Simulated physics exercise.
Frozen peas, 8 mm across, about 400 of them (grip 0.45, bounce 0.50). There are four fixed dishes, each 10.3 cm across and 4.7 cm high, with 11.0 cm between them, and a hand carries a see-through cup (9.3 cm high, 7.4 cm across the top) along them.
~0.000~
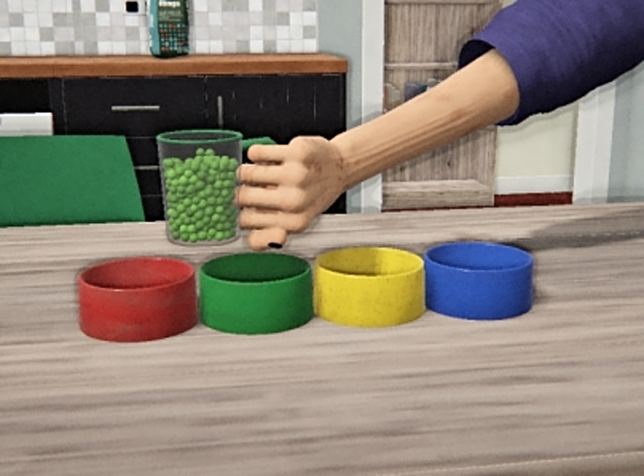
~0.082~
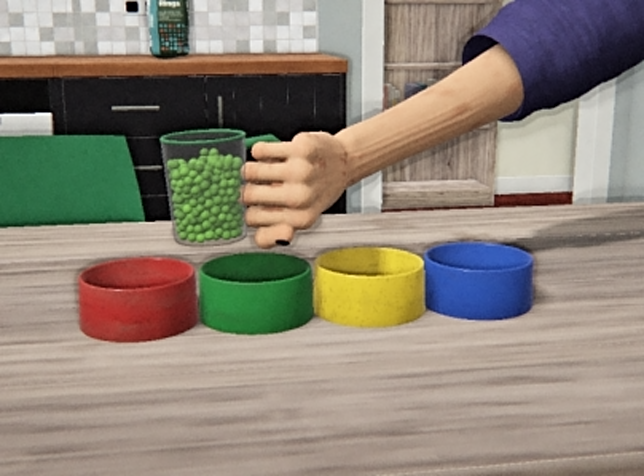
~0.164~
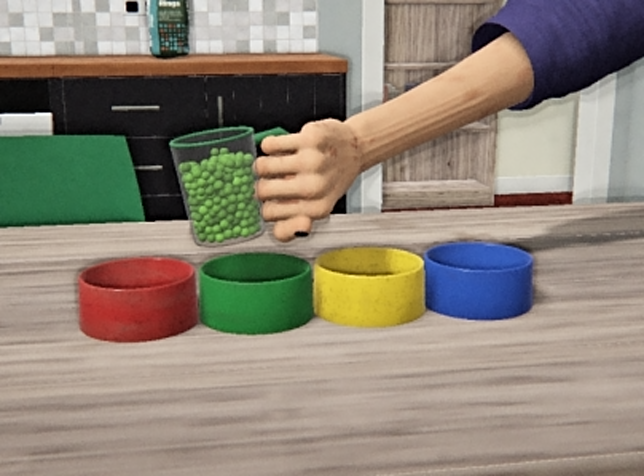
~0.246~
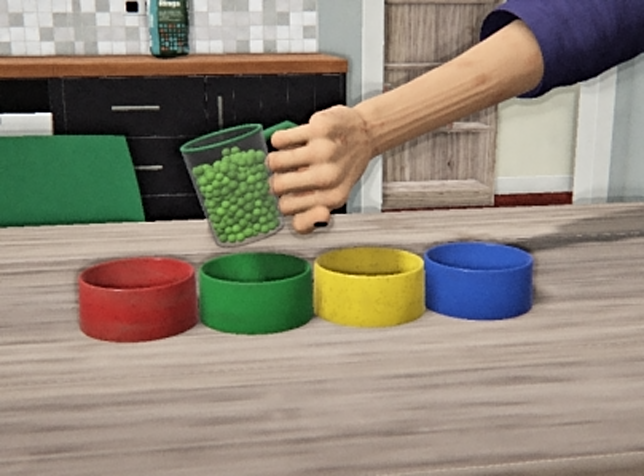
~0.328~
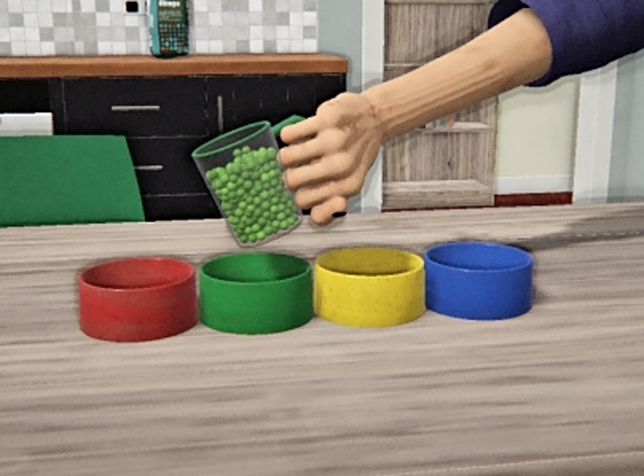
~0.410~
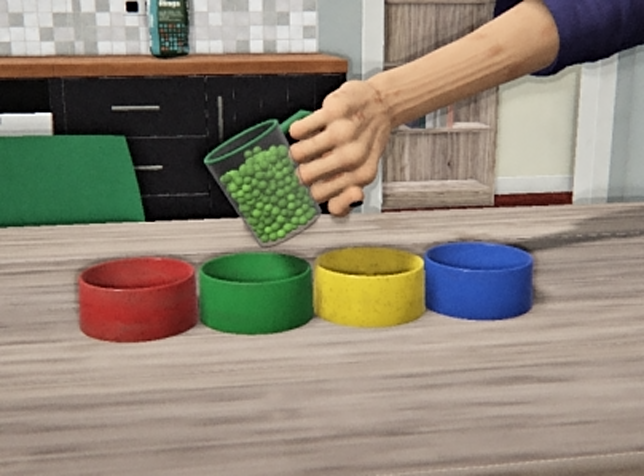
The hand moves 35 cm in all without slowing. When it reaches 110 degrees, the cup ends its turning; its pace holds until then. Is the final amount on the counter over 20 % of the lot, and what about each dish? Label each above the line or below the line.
Red: Below the line; blue: Above the line; green: Below the line; yellow: Above the line; counter: Below the line.
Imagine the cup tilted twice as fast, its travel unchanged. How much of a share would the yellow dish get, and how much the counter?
The yellow dish would get 30 and the counter 10.
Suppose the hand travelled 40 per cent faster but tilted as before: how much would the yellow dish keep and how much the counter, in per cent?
Yellow: 0; counter: 0.
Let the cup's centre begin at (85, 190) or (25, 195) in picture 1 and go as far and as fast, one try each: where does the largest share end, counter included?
The winner: Green; green.
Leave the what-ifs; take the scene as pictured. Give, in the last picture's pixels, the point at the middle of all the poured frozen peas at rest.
I'd say roughly (396, 292).
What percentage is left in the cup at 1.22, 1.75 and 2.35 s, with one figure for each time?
Close to 95, 25 and 0 per cent respectively.
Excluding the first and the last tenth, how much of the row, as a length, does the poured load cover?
The stretch is around 14 cm long.
After 1.22 s, tilt 93 degrees; cup holds 95 %, yellow 5 %.
After 1.75 s, tilt 110 degrees; cup holds 25 %, blue 15 %, yellow 60 %.
After 2.35 s, tilt 110 degrees; cup holds 0 %, blue 35 %, yellow 60 %.
In the end, at 2.7 s, red 0 %, blue 35 %, green 0 %, yellow 60 %, counter 5 %.
